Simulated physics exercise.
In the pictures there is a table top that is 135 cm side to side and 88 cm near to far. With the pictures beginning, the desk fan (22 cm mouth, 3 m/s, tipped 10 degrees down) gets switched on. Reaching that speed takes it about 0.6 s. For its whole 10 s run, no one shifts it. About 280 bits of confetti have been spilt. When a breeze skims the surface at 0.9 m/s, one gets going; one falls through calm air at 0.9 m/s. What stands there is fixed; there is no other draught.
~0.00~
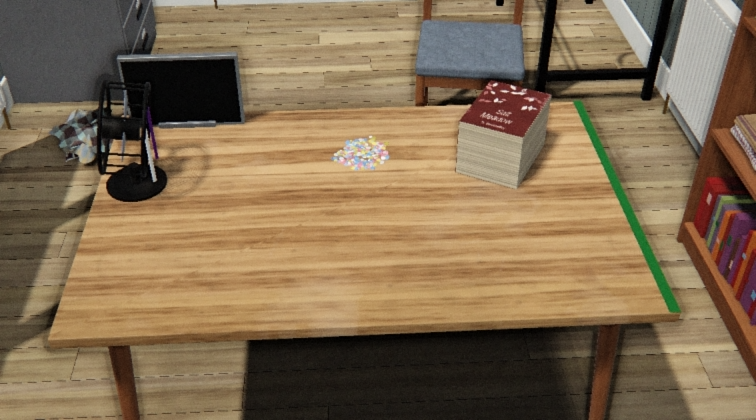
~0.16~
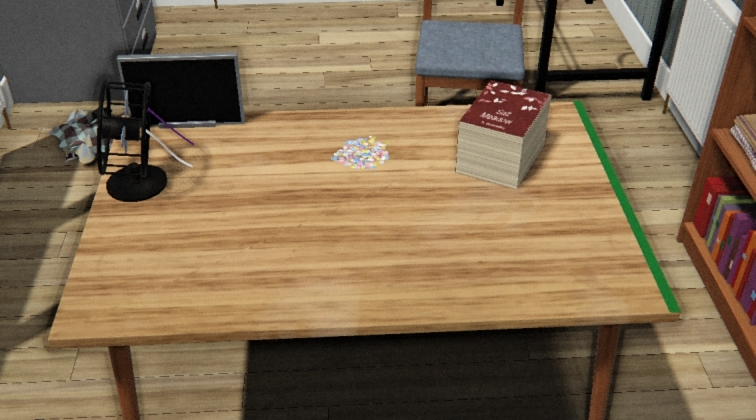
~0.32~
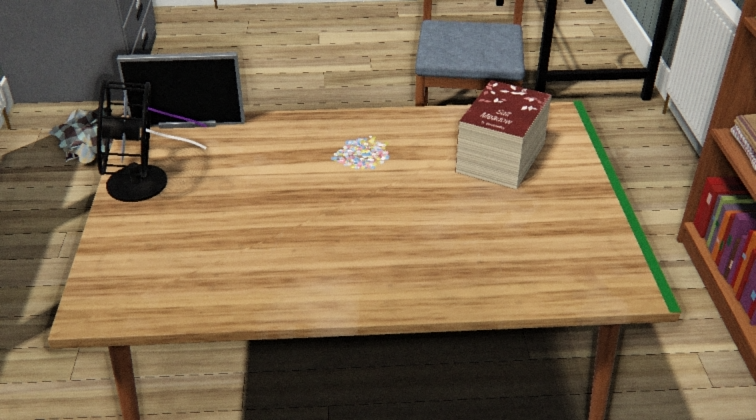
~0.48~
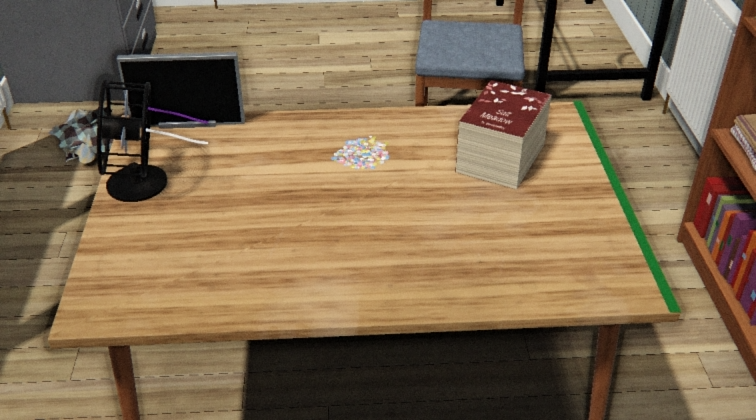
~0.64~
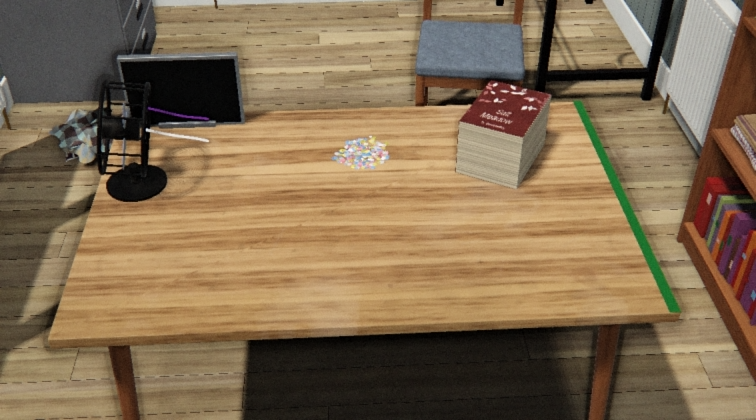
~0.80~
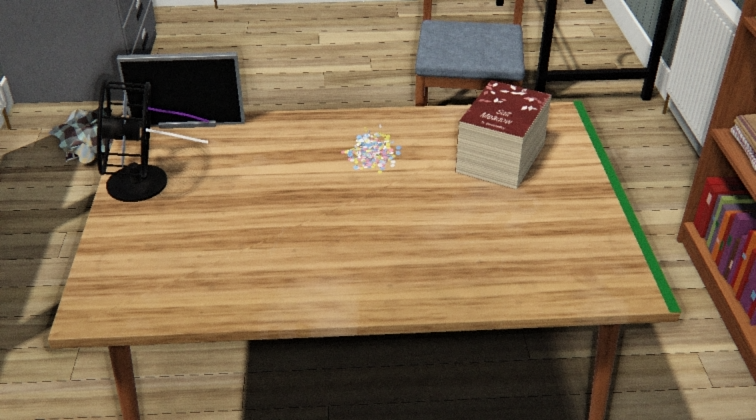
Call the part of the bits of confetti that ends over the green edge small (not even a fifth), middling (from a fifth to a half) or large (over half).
Small.
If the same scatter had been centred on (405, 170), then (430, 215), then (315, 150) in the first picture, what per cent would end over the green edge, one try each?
Roughly 60 %, then 80 %, then 0 %.
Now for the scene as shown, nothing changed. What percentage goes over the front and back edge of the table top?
About 0 per cent front and 90 per cent back.
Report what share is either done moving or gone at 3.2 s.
Close to 100 % of them.
After 2.0 s, 4 % are on the move or not yet settled, 5 % are over the green edge.
After 3.2 s, 1 % are on the move or not yet settled, 5 % are over the green edge.
After 5.5 s, 0 % are on the move or not yet settled, 6 % are over the green edge.
After 10.0 s, at the end, 6 % are over the green edge.
